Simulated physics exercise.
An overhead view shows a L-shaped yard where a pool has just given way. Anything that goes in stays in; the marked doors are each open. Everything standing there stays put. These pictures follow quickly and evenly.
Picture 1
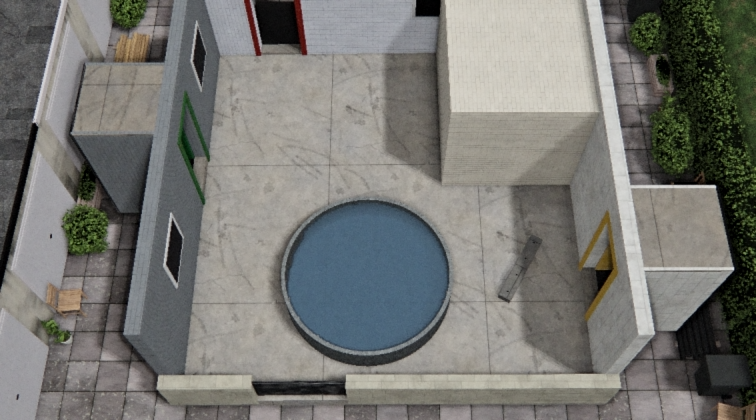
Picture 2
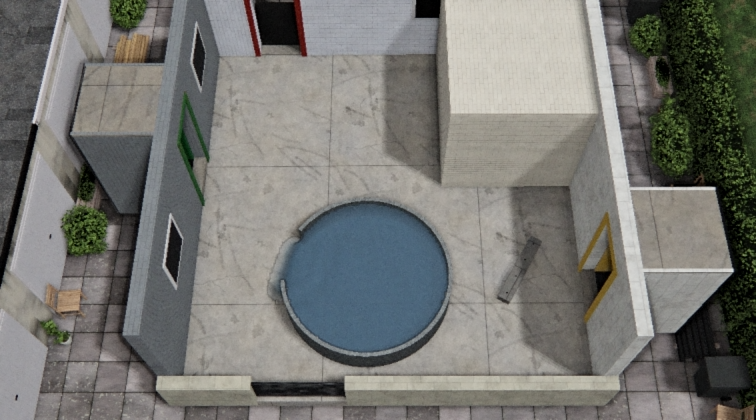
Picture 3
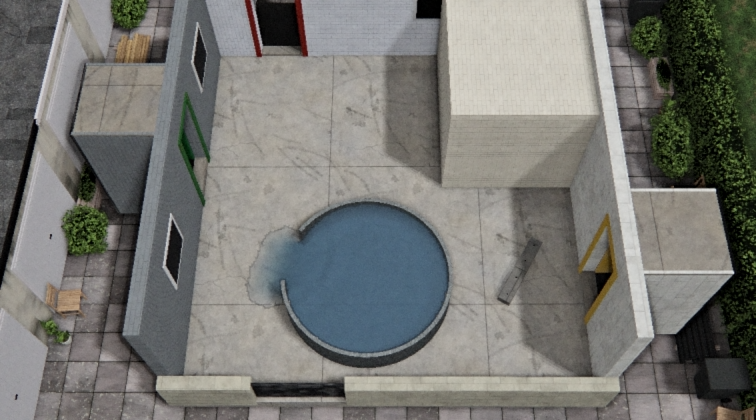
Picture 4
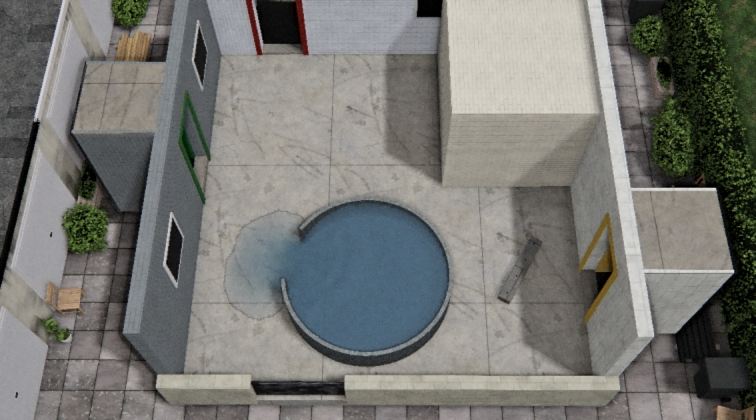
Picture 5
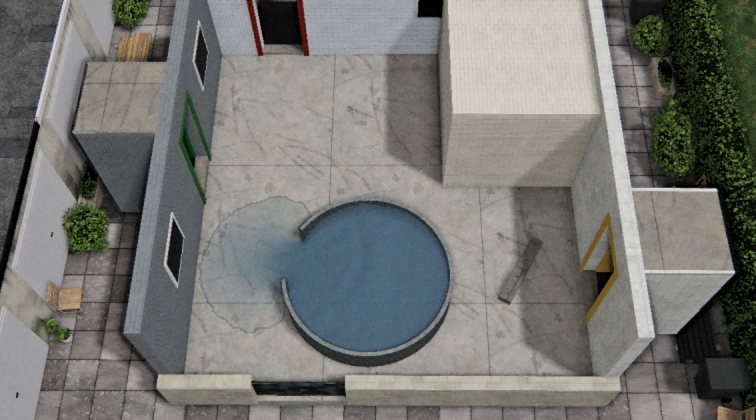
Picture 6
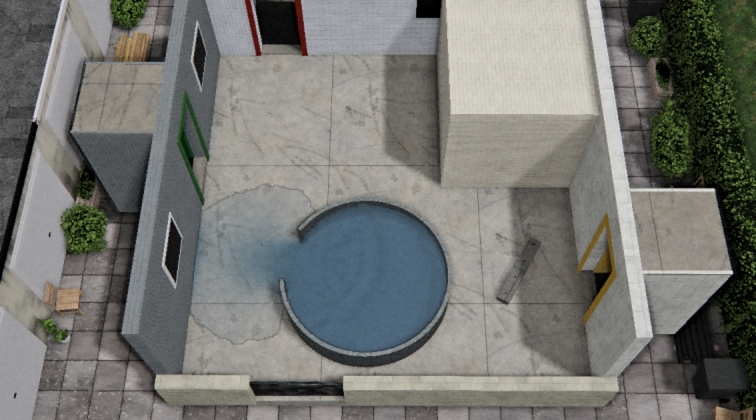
At the start, a round tank of still blue water stands in a walled yard seen from above. A gap opens in the tank's left side and water pours out onto the pale paving. The thin puddle spreads leftward and widens step by step, reaching close to the grey wall.
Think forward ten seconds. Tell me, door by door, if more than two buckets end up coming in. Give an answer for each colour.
Result: The green door keeps to the limit, the red door goes over the limit, the yellow door keeps to the limit.
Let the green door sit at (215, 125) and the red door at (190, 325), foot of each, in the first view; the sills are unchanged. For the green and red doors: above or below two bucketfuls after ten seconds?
My take: The green door stays inside the limit while the red door exceeds the limit.
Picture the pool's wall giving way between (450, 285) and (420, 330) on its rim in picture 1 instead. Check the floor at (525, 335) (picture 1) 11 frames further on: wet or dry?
Answer: Soaked.
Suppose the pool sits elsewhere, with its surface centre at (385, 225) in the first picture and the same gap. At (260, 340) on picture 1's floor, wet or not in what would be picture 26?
At that place: Covered.
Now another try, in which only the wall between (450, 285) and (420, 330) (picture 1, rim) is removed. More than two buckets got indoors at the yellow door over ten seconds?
Then: Yellow takes more.
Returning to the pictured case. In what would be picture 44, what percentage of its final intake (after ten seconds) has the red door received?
60 %.
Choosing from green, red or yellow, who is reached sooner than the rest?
It's the green one.
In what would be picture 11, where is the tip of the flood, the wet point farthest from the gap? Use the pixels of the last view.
Point: (211, 140) in the last picture's pixels.
A moment on, water covers 15 % of the floor; the green door wet at the sill, nothing in, the red door not reached, the yellow door not reached.
Next, water covers 25 % of the floor; the green door wet at the sill, nothing in, the red door not reached, the yellow door not reached.
Then, water covers 40 % of the floor; the green door wet at the sill, nothing in, the red door under two buckets in, the yellow door not reached.
Later, water covers 65 % of the floor; the green door wet at the sill, nothing in, the red door far over two buckets in, the yellow door not reached.
In the end, water covers 95 % of the floor; the green door wet at the sill, nothing in, the red door far over two buckets in, the yellow door wet at the sill, nothing in.
